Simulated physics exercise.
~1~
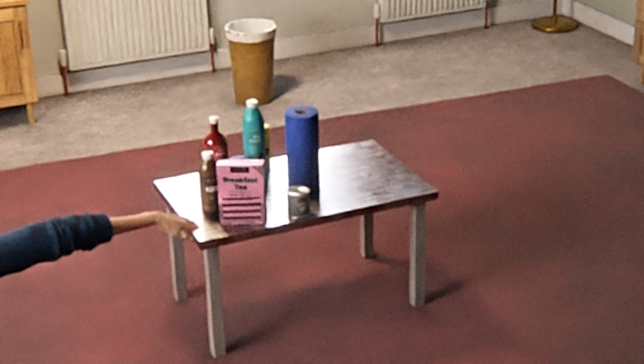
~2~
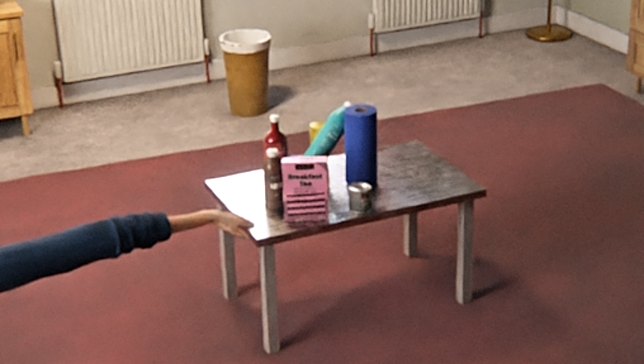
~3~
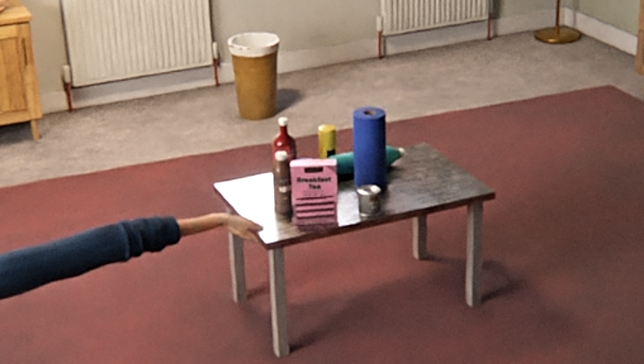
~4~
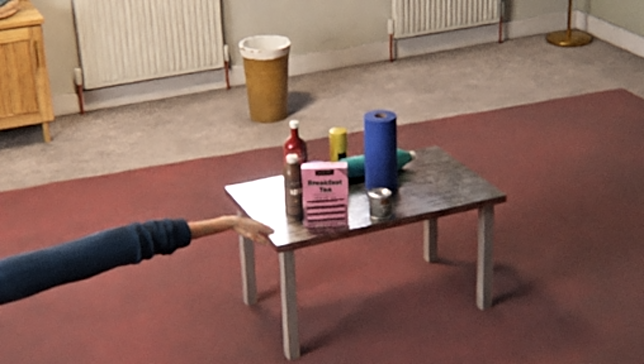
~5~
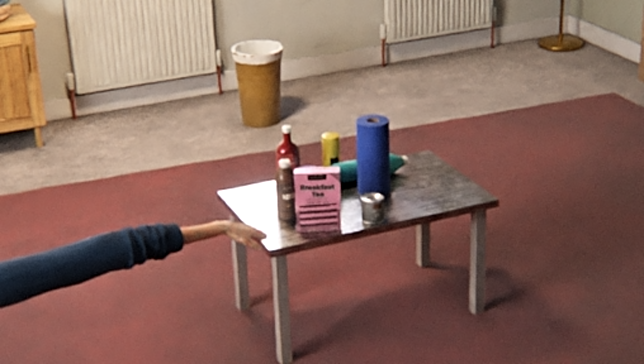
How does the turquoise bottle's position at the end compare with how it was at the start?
At the start the turquoise bottle stands upright on the table, but by the end it is lying on its side on the tabletop.
